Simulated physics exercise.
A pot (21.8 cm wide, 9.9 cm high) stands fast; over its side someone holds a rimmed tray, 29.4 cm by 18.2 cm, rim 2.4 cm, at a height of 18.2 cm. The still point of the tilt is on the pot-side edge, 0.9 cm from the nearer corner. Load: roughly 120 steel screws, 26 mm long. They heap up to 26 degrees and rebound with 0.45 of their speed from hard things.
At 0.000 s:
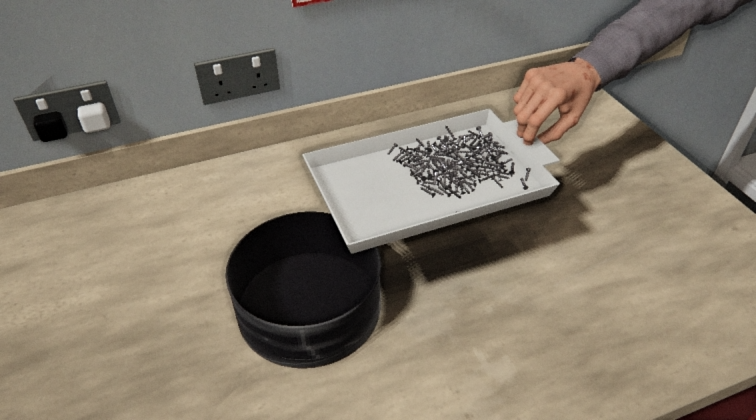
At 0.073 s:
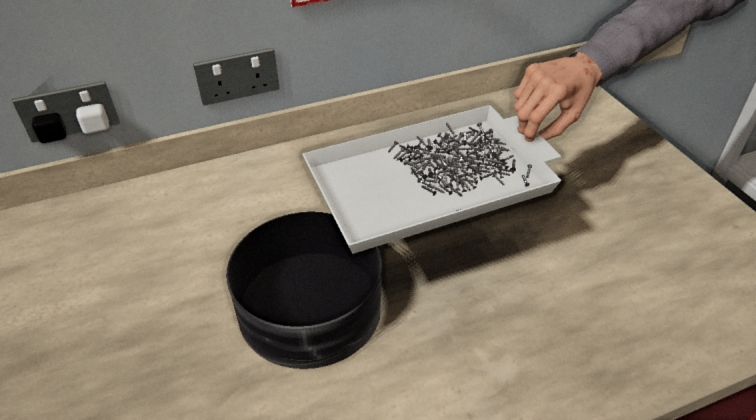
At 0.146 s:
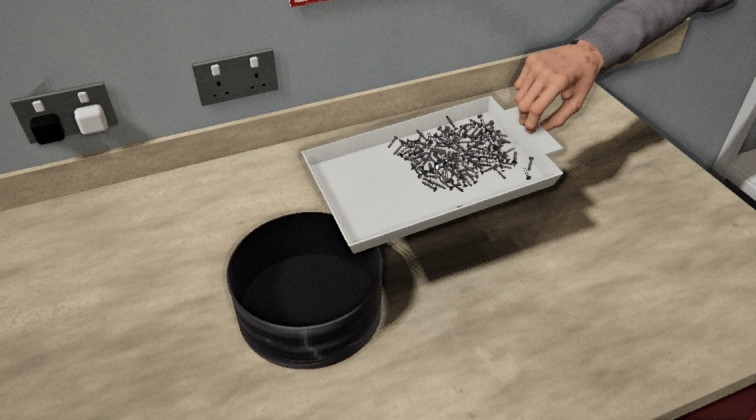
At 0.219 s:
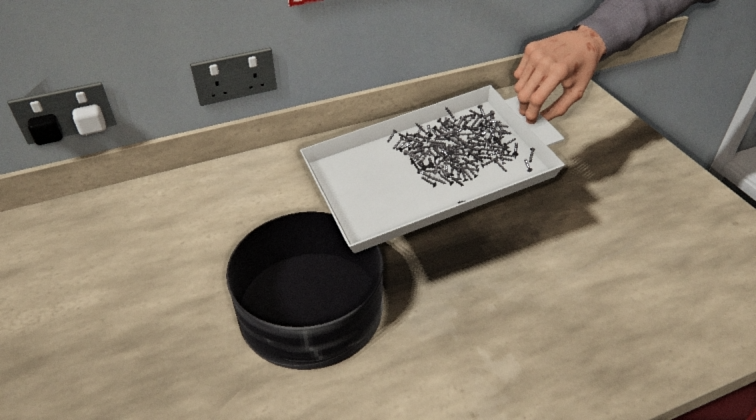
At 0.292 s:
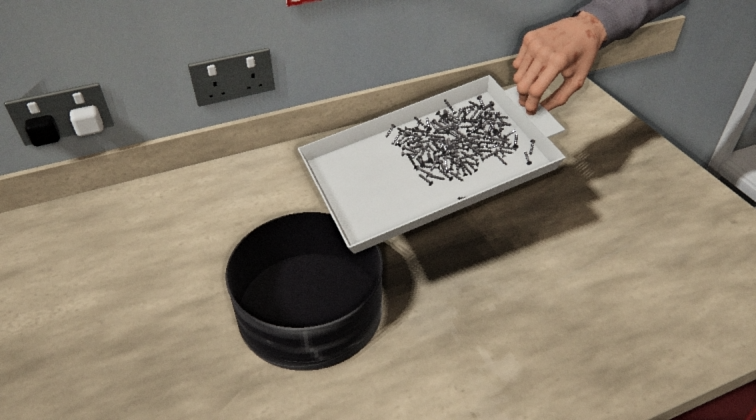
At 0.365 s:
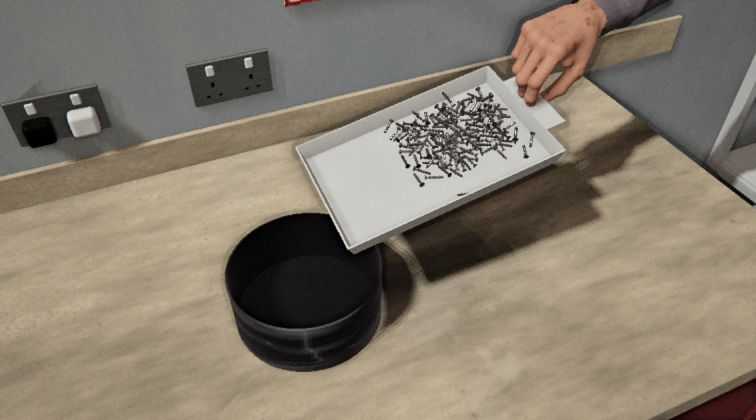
A hand lifted the right end of a white tray of small dark screws, tilting it gradually toward a round black pot on the counter, while the screws stayed bunched near the raised end.
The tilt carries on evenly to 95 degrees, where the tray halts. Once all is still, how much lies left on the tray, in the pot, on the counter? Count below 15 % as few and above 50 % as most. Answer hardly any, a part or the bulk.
Tray hardly any, pot the bulk, counter a part.
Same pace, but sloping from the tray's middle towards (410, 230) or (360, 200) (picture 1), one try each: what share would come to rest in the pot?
About 15 and 100 per cent.
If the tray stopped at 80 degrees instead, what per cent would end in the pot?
Then about 60 per cent.
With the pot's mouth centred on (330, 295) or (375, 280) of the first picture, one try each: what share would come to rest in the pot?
Some 100 and 80 per cent.
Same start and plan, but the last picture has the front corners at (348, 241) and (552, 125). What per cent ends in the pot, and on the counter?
Pot 95, counter 5.
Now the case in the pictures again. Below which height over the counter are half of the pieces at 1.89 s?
About 22 cm.
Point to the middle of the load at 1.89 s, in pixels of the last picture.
Near (342, 228).
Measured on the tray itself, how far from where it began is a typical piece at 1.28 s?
Some 19 cm.
Then, at 1.28 s, tilt 51 degrees; the tray holds 95 %, the pot 0 %.
After 1.89 s, tilt 76 degrees; the tray holds 90 %, the pot 5 %.
After 2.54 s, tilt 95 degrees; the tray holds 0 %, the pot 60 %.
By 3.3 s all is still; tray 0 %, pot 60 %, counter 40 %.
